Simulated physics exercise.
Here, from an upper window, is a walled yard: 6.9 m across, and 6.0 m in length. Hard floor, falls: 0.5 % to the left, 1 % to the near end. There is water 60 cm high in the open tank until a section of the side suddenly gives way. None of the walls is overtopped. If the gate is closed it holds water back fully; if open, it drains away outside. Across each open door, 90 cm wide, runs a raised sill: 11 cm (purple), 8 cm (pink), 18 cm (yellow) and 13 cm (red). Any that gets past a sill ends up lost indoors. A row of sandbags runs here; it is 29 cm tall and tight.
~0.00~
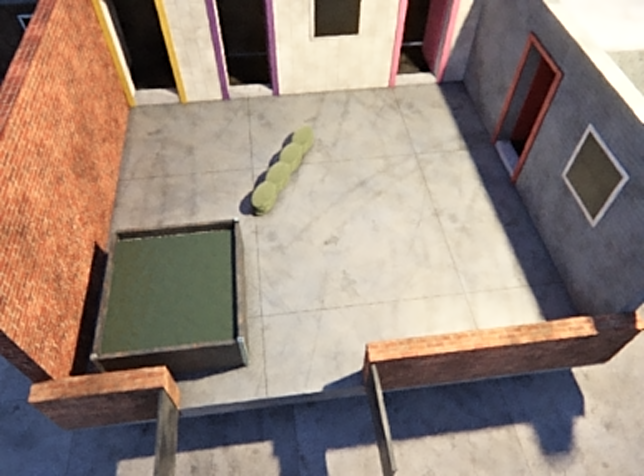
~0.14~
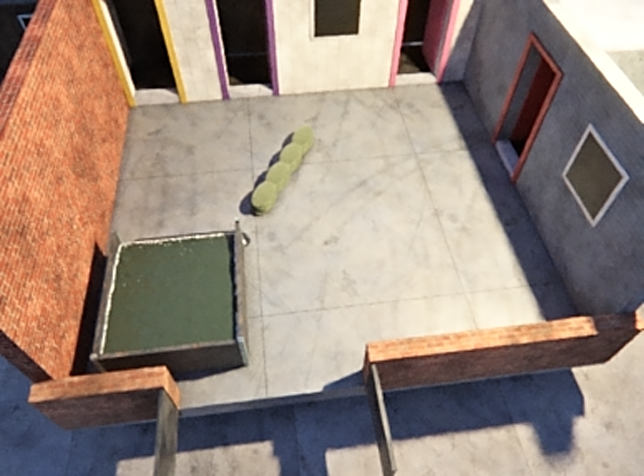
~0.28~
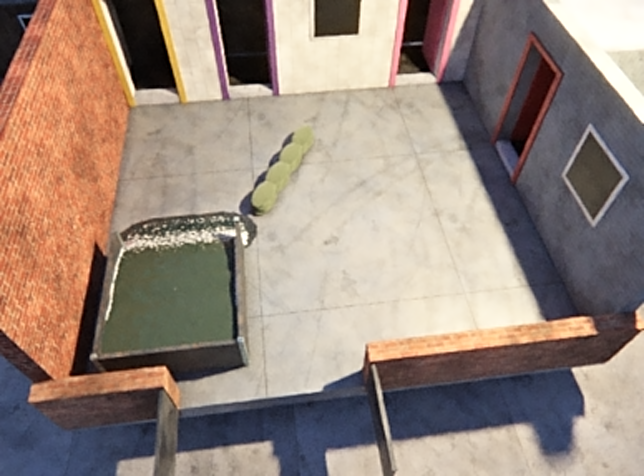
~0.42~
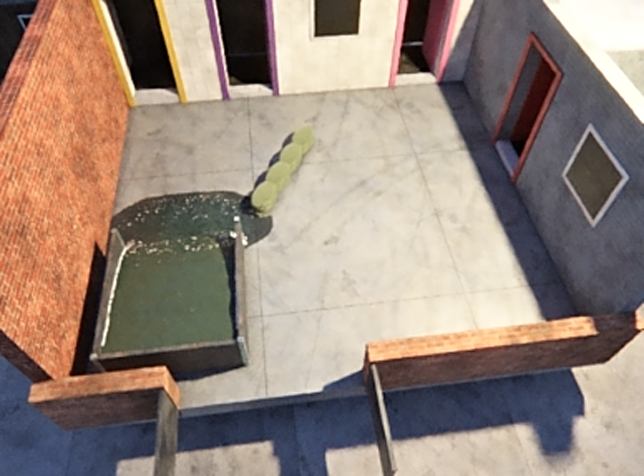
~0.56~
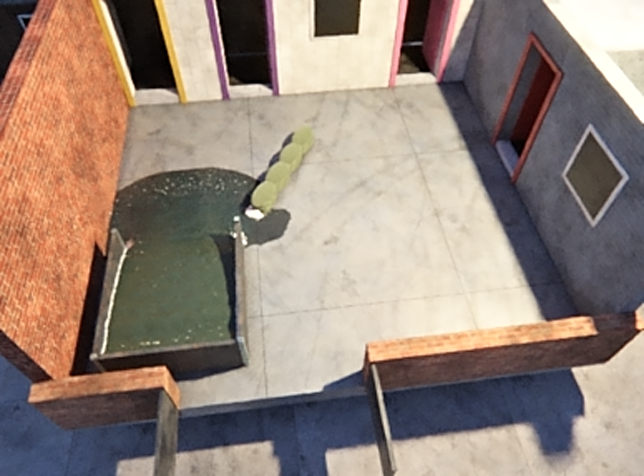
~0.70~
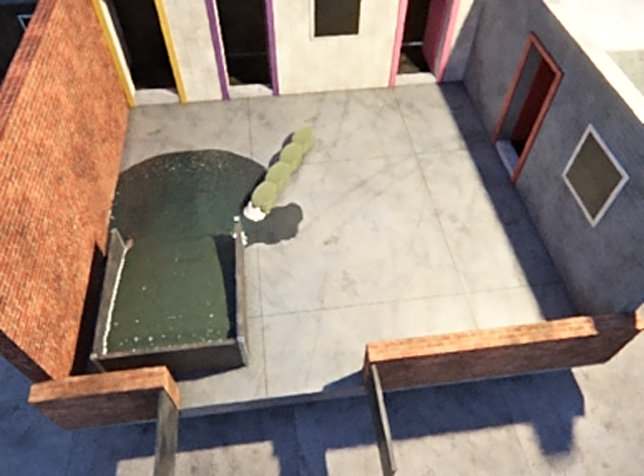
In a walled yard seen from above, dark water poured out of the far side of an open tank, spread across the pale floor in a widening curve, and reached the row of sandbags.
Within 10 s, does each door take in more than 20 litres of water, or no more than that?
The purple door breaks the limit, the pink door remains within the limit, the yellow door breaks the limit, the red door remains within the limit.
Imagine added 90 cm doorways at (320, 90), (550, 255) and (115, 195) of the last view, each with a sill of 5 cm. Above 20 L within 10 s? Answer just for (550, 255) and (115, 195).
Taking them in order, the first is fine and the second too much.
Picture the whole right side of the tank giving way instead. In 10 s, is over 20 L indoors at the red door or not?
So, red door: Within bounds.
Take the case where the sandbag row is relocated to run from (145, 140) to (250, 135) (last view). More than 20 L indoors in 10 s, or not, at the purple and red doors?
Against that limit: Purple under, red under.
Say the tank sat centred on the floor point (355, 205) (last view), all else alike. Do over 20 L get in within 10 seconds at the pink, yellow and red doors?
Compared with that limit, pink overshoots, yellow falls short and red falls short.
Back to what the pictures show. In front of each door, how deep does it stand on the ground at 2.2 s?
Depths: Purple door 21 cm, pink door 0 cm, yellow door 34 cm, red door 0 cm.
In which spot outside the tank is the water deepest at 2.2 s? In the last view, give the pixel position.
The spot is near (138, 114) in the last view.
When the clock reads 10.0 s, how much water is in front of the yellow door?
Roughly 7.0 cm deep.
After 1.4 s water covers 30 % of the floor and is deepest (24 cm) near (153, 250); purple door not reached, pink door not reached, yellow door 18 cm at the sill, 0 L in, red door not reached.
After 2.2 s water covers 30 % of the floor and is deepest (36 cm) near (138, 114); purple door 21 cm at the sill, 11 L in, pink door not reached, yellow door 34 cm at the sill, 24 L in, red door not reached.
After 3.5 s water covers 40 % of the floor and is deepest (24 cm) near (129, 115); purple door 18 cm at the sill, 52 L in, pink door 2 cm at the sill, 0 L in, yellow door 23 cm at the sill, 99 L in, red door not reached.
After 6.0 s water covers 60 % of the floor and is deepest (16 cm) near (254, 198); purple door 7 cm at the sill, 66 L in, pink door 3 cm at the sill, 0 L in, yellow door 8 cm at the sill, 108 L in, red door 9 cm at the sill, 0 L in.
After 10.0 s water covers 85 % of the floor and is deepest (12 cm) near (82, 402); purple door 3 cm at the sill, 66 L in, pink door 4 cm at the sill, 0 L in, yellow door 7 cm at the sill, 108 L in, red door 4 cm at the sill, 0 L in.
